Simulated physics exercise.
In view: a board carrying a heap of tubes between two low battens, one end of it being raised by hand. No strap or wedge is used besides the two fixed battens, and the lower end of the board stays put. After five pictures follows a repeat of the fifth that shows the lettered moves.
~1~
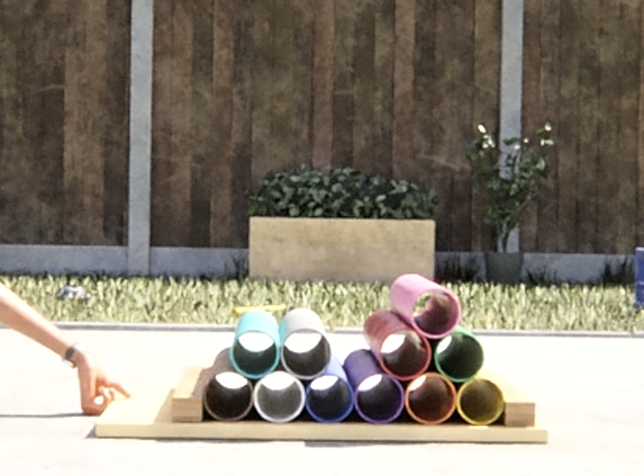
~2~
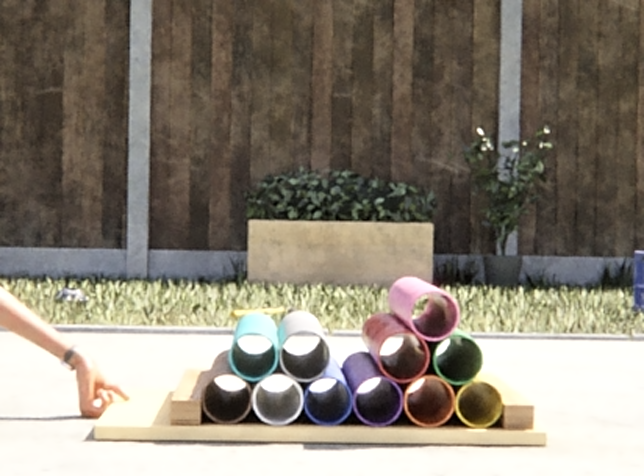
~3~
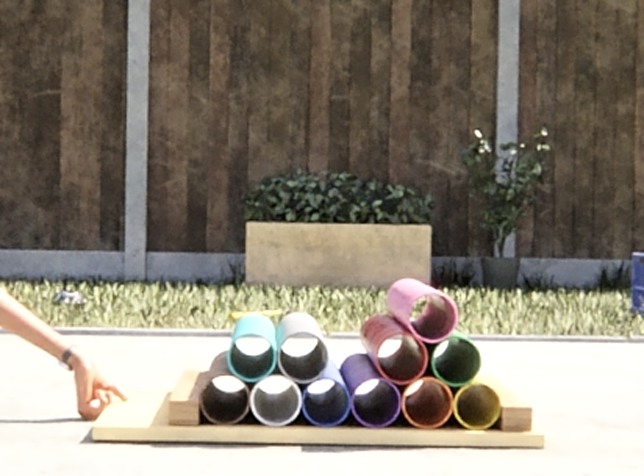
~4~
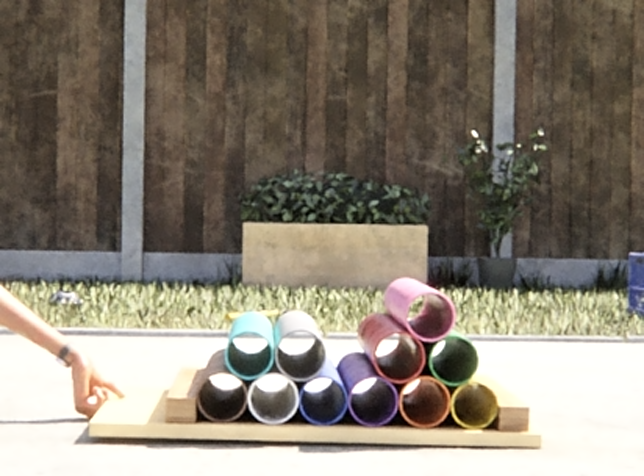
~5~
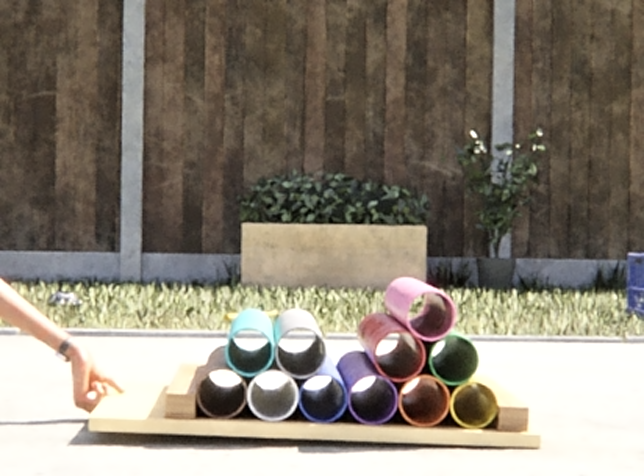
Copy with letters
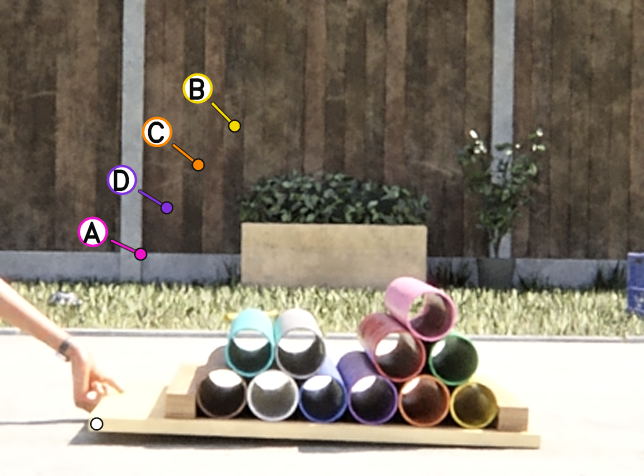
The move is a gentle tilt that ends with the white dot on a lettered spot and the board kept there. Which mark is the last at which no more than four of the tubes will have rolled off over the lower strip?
A is the limit.
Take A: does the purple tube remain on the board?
The purple tube: Yes.
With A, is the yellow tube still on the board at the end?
The yellow tube: Yes.
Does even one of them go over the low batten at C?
Yes, at C.
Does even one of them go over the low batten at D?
Yes.
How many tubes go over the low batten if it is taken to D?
With D, five.
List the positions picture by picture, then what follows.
Yellow tube (481, 401); grey tube (306, 353); red tube (405, 354), in the first frame.
Red tube (404, 357); turquoise tube (254, 356), in the second frame.
Board (315, 404); brown tube (225, 400); turquoise tube (252, 357); blue tube (326, 402), in the third frame.
Board (312, 402); brown tube (222, 397); white tube (273, 399), in the fourth frame.
Board (312, 400); brown tube (222, 393); white tube (273, 396), in the fifth frame.
On the marked copy, A at (141, 254); B at (235, 126); C at (198, 165); D at (167, 208); the white dot at (97, 424).
With A. Early on, board at 15°.
Further on, board at 24°.
At the end, board at 24°, none over the low batten.
As for the rest, B five over the low batten; C five over the low batten; D five over the low batten.
